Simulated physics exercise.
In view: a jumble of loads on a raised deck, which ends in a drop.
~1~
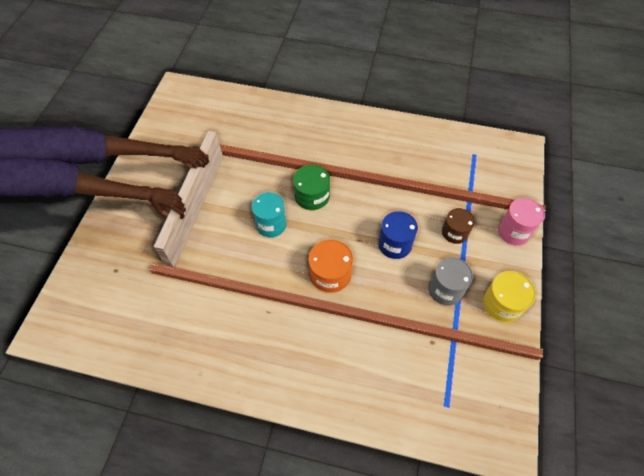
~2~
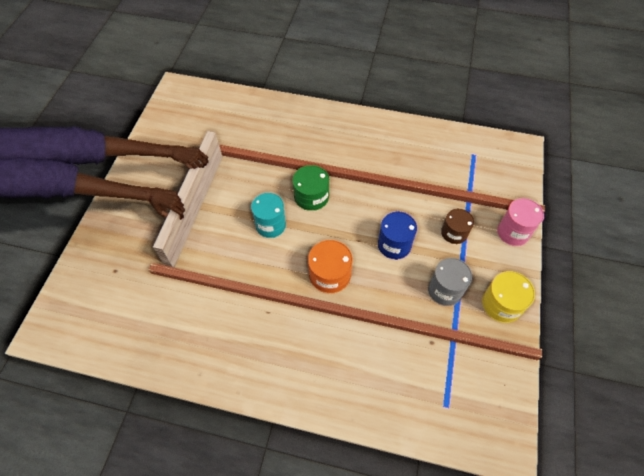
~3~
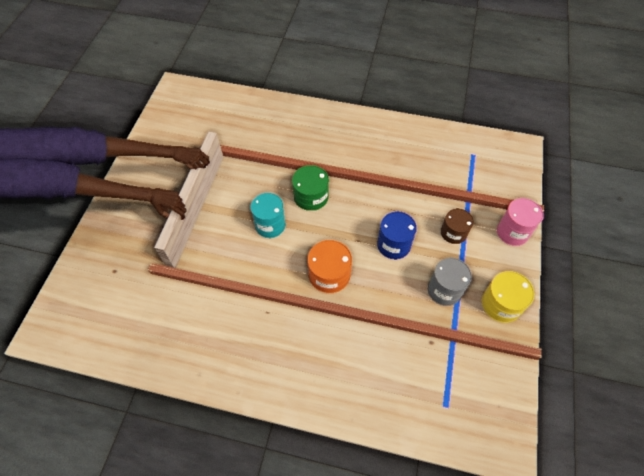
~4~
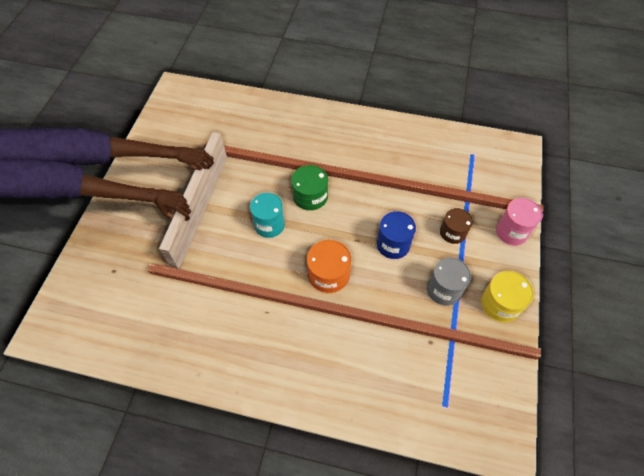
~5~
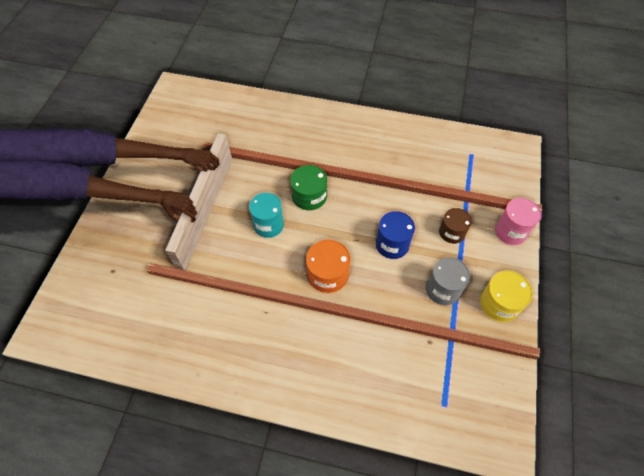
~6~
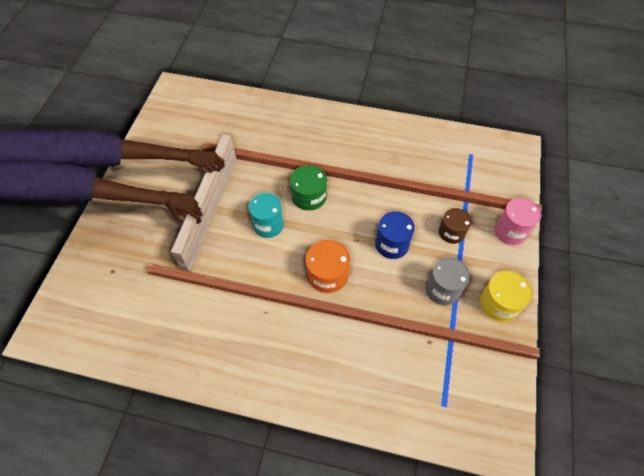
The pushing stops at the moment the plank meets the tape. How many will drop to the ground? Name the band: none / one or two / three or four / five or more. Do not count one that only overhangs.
It will most likely knock one or two off.
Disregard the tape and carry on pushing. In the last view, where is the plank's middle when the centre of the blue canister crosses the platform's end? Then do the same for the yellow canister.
Middle: Roughly (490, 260); roughly (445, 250).
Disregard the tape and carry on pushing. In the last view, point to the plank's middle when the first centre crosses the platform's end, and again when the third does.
Its centre point is roughly (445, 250) and later (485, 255).
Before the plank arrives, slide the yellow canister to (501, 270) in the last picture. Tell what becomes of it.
Placed like that, it leaves the surface.
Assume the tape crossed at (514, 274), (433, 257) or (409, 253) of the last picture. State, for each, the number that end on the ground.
In that order 5, 0 and 0.
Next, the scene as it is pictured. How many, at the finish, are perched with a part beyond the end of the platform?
You'd get 1.
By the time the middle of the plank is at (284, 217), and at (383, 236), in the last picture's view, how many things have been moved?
2, then 4.
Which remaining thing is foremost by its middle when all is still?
Pink canister - nearest.
Early on, none off yet; pink canister at rest near (517, 222); yellow canister at rest near (505, 297); brown canister at rest near (455, 226).
A while later, none off yet; pink canister at rest near (517, 222); yellow canister at rest near (505, 297); brown canister travelled a little near (465, 229).
Finally, the number that fall off is one or two; lost, yellow canister.
